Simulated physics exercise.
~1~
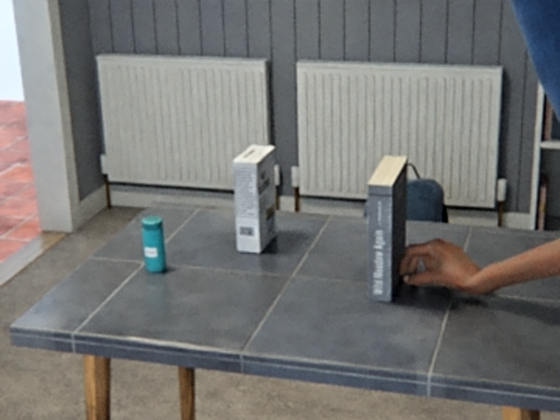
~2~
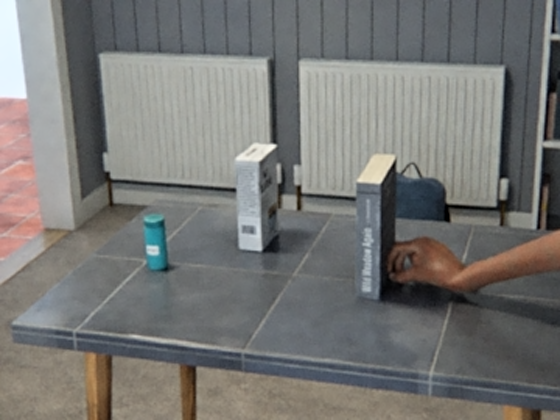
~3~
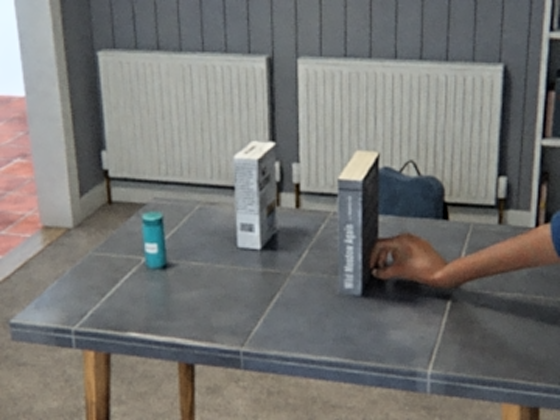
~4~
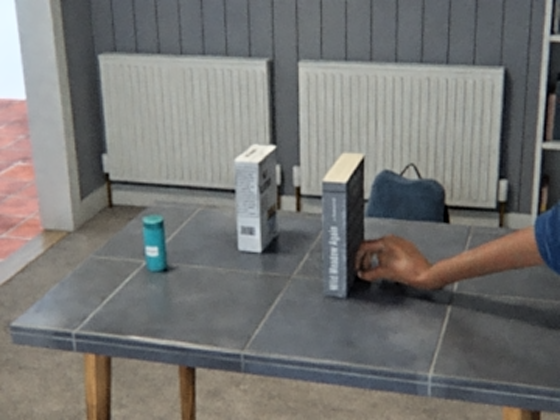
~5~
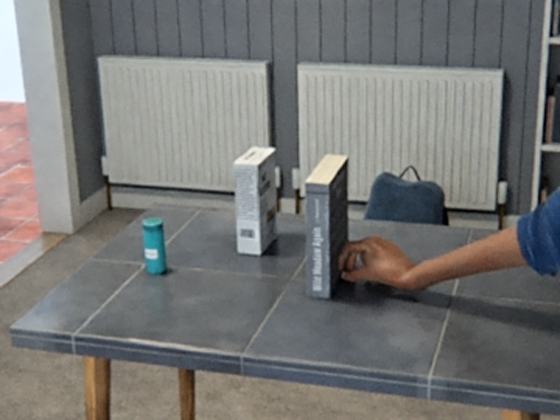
At first, a thick grey book stands upright near the middle of a dark tiled table, with a white packet behind it to the left and a small turquoise shaker farther left. A hand reaches in from the right, its fingers against the lower part of the book. The hand pushes the book slowly to the left, and it slides along the tabletop without tipping. The arm extends farther into view as the book moves closer to the packet. In the end, the book is still upright with the hand beside it, while the packet and shaker remain in place.
